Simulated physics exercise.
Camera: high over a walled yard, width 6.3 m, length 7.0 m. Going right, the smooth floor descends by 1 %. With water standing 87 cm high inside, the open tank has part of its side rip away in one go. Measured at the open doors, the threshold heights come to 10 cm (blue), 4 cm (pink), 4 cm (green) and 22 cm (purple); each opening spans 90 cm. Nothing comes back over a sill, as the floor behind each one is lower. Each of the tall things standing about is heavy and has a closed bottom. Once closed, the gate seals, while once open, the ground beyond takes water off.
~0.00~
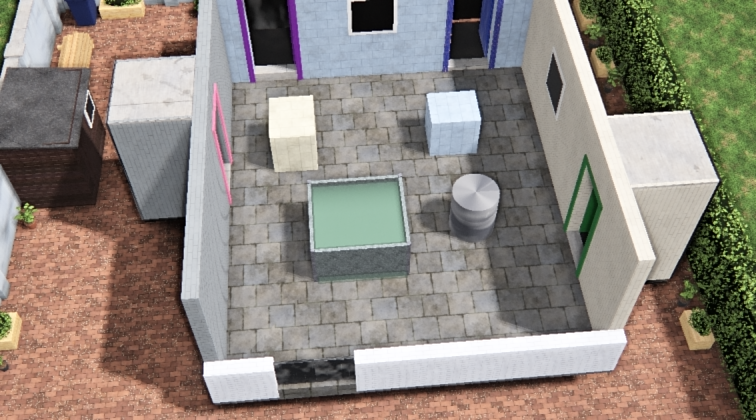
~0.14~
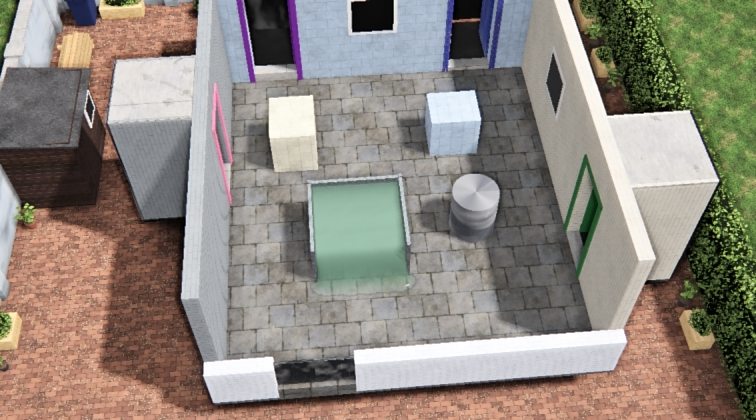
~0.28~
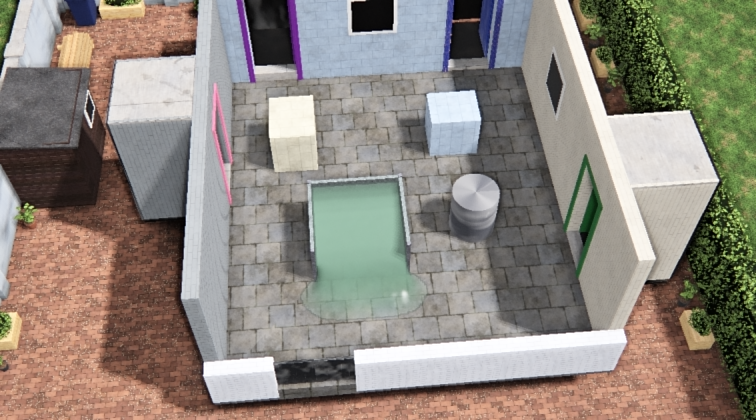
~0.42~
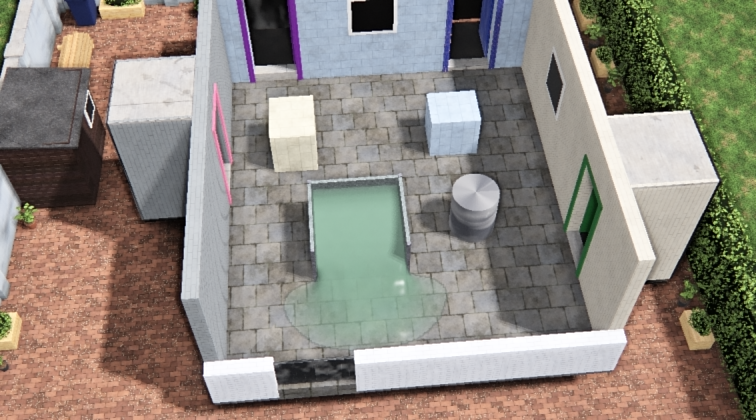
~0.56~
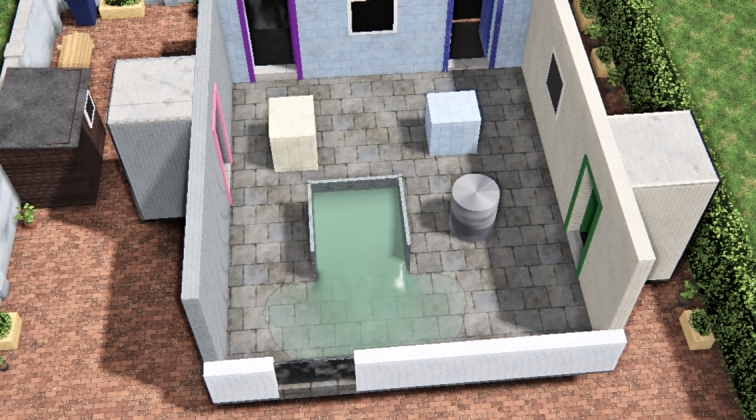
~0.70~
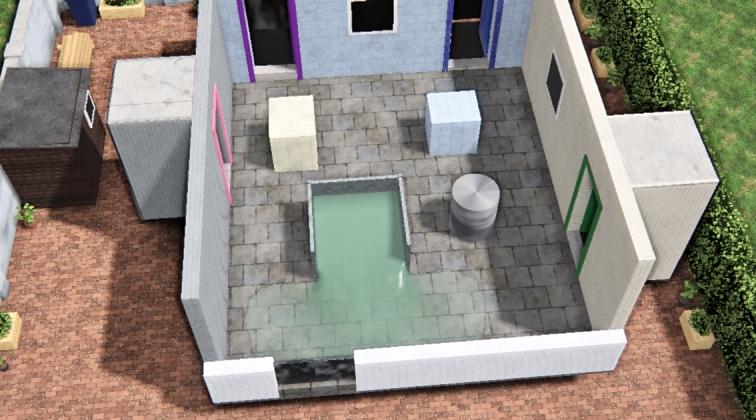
The clip shows a walled, paved yard with an open tank of greenish water among pale blocks and a metal cylinder; the tank's near side gives way, and water pours out, spreading across the paving toward the low white wall.
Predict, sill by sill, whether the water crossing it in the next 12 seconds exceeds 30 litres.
My prediction: At the blue door it is 30 litres or less; at the pink door it is 30 litres or less; at the green door it is above 30 litres; at the purple door it is 30 litres or less.
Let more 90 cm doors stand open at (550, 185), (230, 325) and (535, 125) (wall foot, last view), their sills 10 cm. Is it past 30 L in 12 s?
Taking them in order, the first gets too little, the second enough and the third too little.
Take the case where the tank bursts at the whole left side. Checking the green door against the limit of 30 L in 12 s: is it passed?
Measured against that limit, the green door goes beyond it.
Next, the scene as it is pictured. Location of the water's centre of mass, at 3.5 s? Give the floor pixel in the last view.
Centre: Approx. (386, 289) px.
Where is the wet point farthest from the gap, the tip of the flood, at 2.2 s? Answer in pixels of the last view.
That would be close to (589, 352).
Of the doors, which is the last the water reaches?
Blue.
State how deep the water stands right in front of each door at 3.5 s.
Centimetres: Blue 0 / pink 3 / green 11 / purple 0.
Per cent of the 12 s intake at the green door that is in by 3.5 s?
Fraction in by then: Around 25 per cent.
After 1.4 s water covers 20 % of the floor and is deepest (50 cm) near (368, 369); blue door not reached, pink door not reached, green door not reached, purple door not reached.
After 2.2 s water covers 30 % of the floor and is deepest (40 cm) near (238, 379); blue door not reached, pink door not reached, green door 4 cm at the sill, 0 L in, purple door not reached.
After 3.5 s water covers 55 % of the floor and is deepest (24 cm) near (589, 352); blue door not reached, pink door 3 cm at the sill, 0 L in, green door 11 cm at the sill, 26 L in, purple door not reached.
After 7.0 s water covers 90 % of the floor and is deepest (14 cm) near (515, 71); blue door 11 cm at the sill, 6 L in, pink door 6 cm at the sill, 6 L in, green door 7 cm at the sill, 76 L in, purple door 8 cm at the sill, 0 L in.
After 12.0 s water covers 90 % of the floor and is deepest (12 cm) near (540, 166); blue door 8 cm at the sill, 8 L in, pink door 2 cm at the sill, 12 L in, green door 7 cm at the sill, 110 L in, purple door 3 cm at the sill, 0 L in.
